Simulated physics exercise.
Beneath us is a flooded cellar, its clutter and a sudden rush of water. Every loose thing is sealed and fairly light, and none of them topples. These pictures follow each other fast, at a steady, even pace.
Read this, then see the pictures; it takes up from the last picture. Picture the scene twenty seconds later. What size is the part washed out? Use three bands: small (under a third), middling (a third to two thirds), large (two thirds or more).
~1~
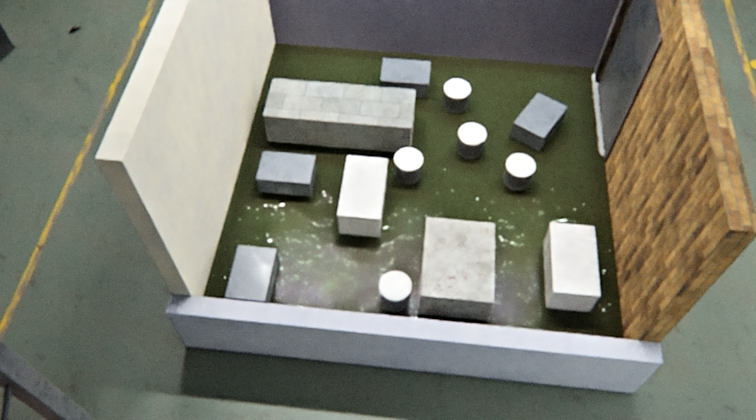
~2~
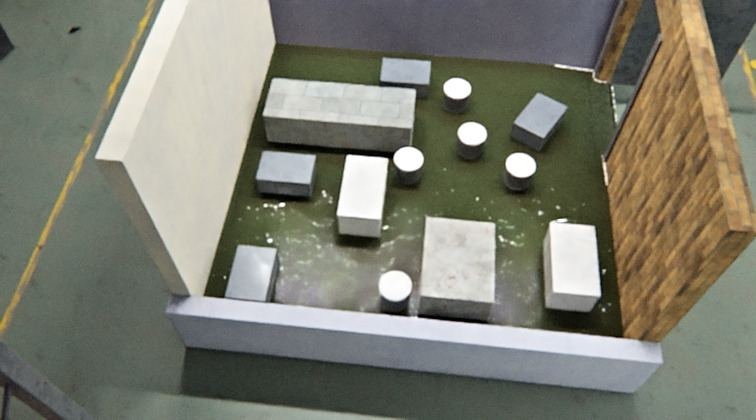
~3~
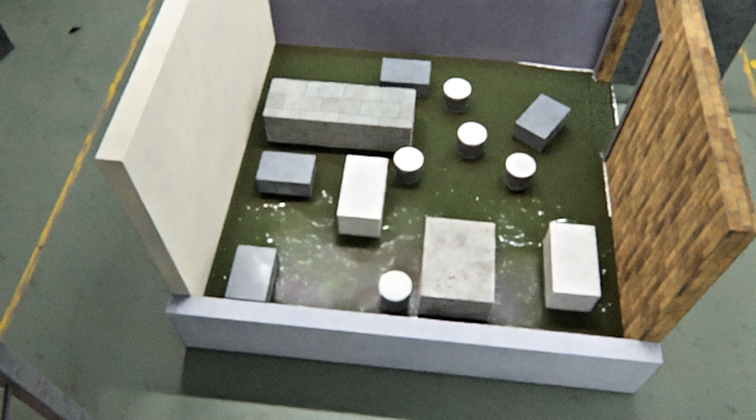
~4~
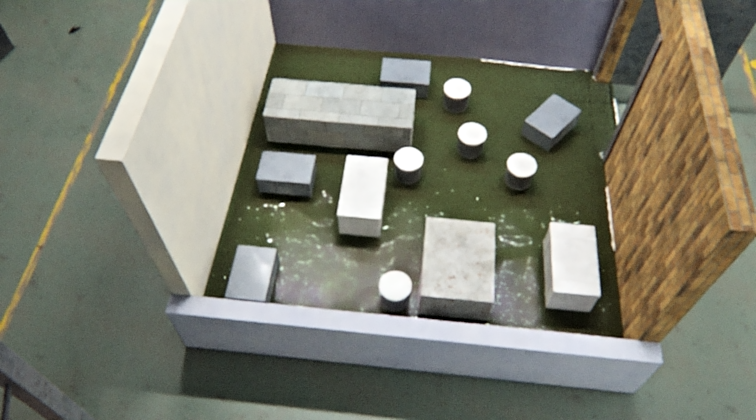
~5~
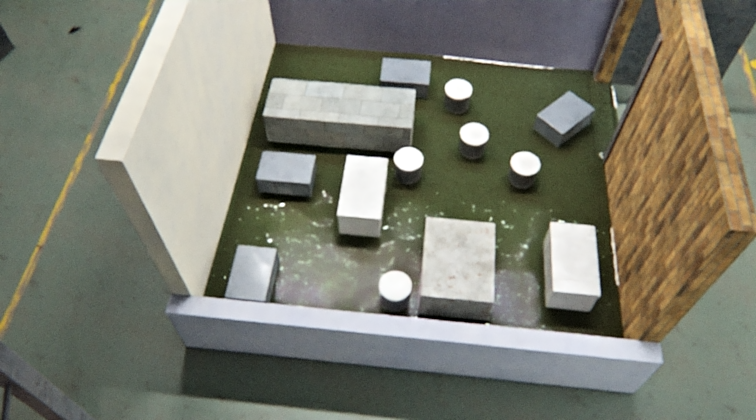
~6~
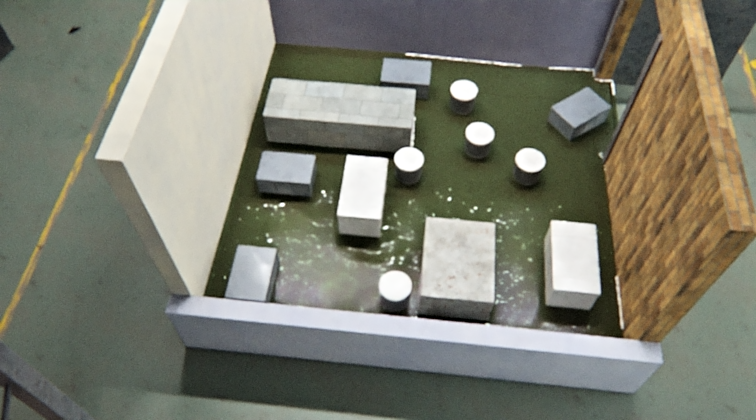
Large.
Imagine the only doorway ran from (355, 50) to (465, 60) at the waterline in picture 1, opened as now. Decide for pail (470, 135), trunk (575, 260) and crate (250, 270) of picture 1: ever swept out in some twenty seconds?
In sequence: Escapes, remains, remains.
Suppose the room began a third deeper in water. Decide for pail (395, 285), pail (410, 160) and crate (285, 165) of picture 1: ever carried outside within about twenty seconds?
Item by item: Retained, exits and retained.
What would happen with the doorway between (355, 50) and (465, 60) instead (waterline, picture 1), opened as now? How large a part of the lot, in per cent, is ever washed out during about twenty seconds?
60 %.
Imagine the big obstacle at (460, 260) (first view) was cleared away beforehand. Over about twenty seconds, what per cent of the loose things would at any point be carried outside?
70 %.
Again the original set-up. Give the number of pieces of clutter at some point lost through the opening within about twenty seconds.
8.
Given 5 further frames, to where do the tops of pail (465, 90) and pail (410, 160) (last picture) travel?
Close to (510, 82), and close to (442, 145).
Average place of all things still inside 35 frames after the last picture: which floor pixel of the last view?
Estimate: Close to (344, 250) px.
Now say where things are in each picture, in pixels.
The first picture shows a crate at (541, 115) floats; a pail at (521, 165), afloat; 0 of 11 have shifted.
The second picture shows a crate at (541, 115), afloat; a pail at (521, 165), afloat; 0 of 11 have shifted.
The third picture shows a crate at (543, 116) floats, close to its start; a pail at (521, 165) floats; 0 of 11 have shifted.
The fourth picture shows a crate at (553, 116) floats, close to its start; a pail at (522, 165), afloat; 1 of 11 have shifted.
The fifth picture shows a crate at (566, 112) floats, a stride from its start; a pail at (526, 163), afloat, close to its start; 2 of 11 have shifted.
The sixth picture shows a crate at (581, 107) floats, a stride from its start; a pail at (531, 160), afloat, close to its start; 4 of 11 have shifted.
A moment on, 1 of 11 are out; 10 afloat.
Next, 4 of 11 are out; 7 afloat.
Later, 8 of 11 are out; 3 afloat.
In the end, 8 of 11 are out; 3 afloat.
